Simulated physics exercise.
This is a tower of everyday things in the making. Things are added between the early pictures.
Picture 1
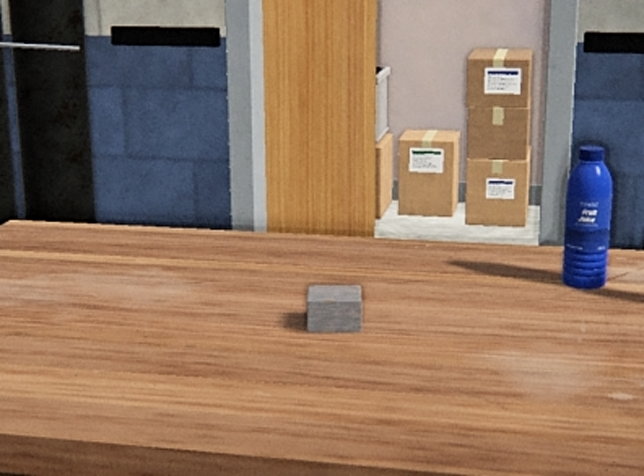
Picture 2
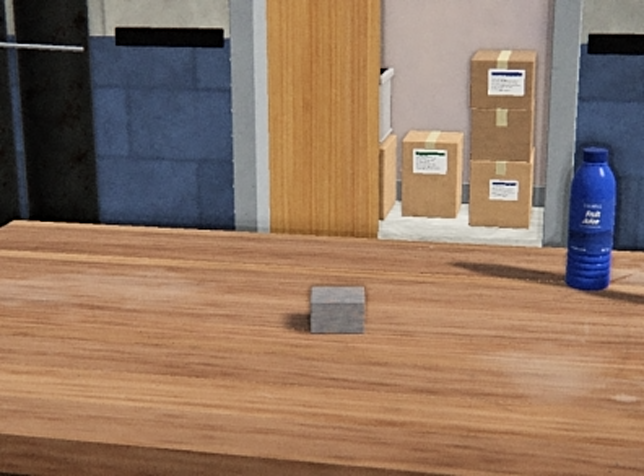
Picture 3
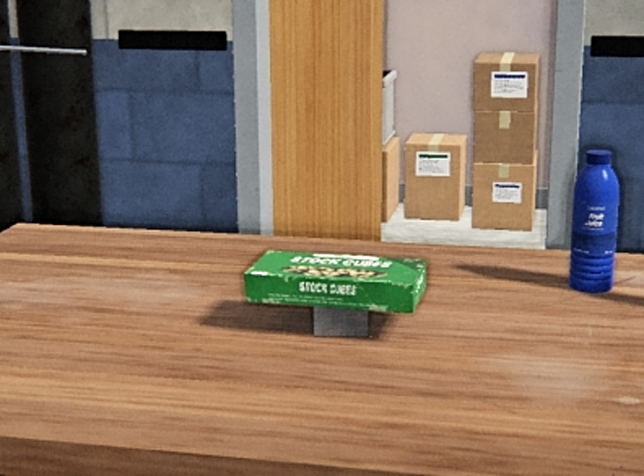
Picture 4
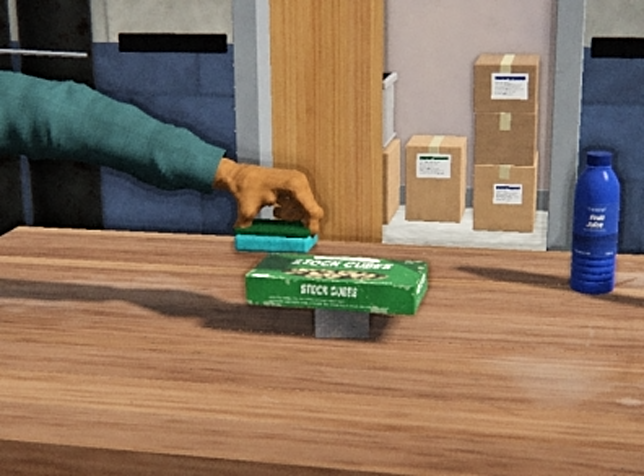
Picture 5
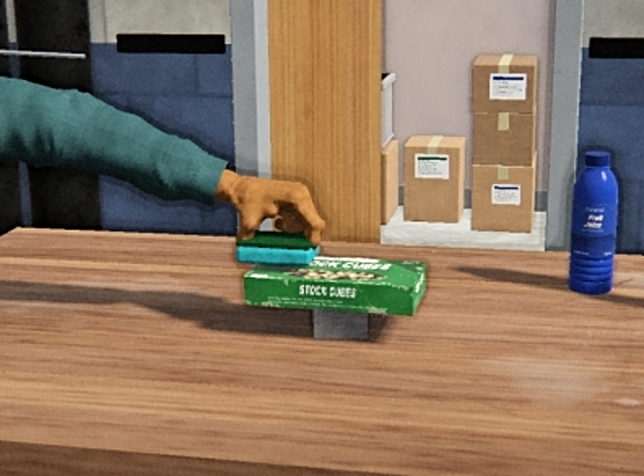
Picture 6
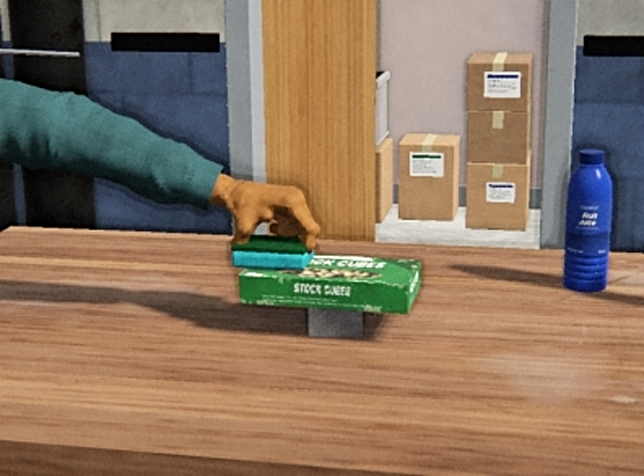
In the video, a small grey block sits on a wooden table, then a green stock cubes box appears on top of it. A hand reaches in from the left and lowers a turquoise sponge onto the box's left side, still holding it.
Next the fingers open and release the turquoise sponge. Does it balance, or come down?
The pile keeps its balance.
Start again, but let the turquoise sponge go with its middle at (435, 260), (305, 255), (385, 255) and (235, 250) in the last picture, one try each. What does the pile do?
In the first case it comes apart; in the second case it keeps its balance; in the third case it holds; in the fourth case it gives way.
Then, 0.20 s later than the last frame, all is still.
Then, 0.50 s later than the last frame, turquoise sponge resting near (273, 253).
When it is over, all 5 as before. End places, in pixels of the last picture, turquoise sponge near (273, 253). The pile stays up.
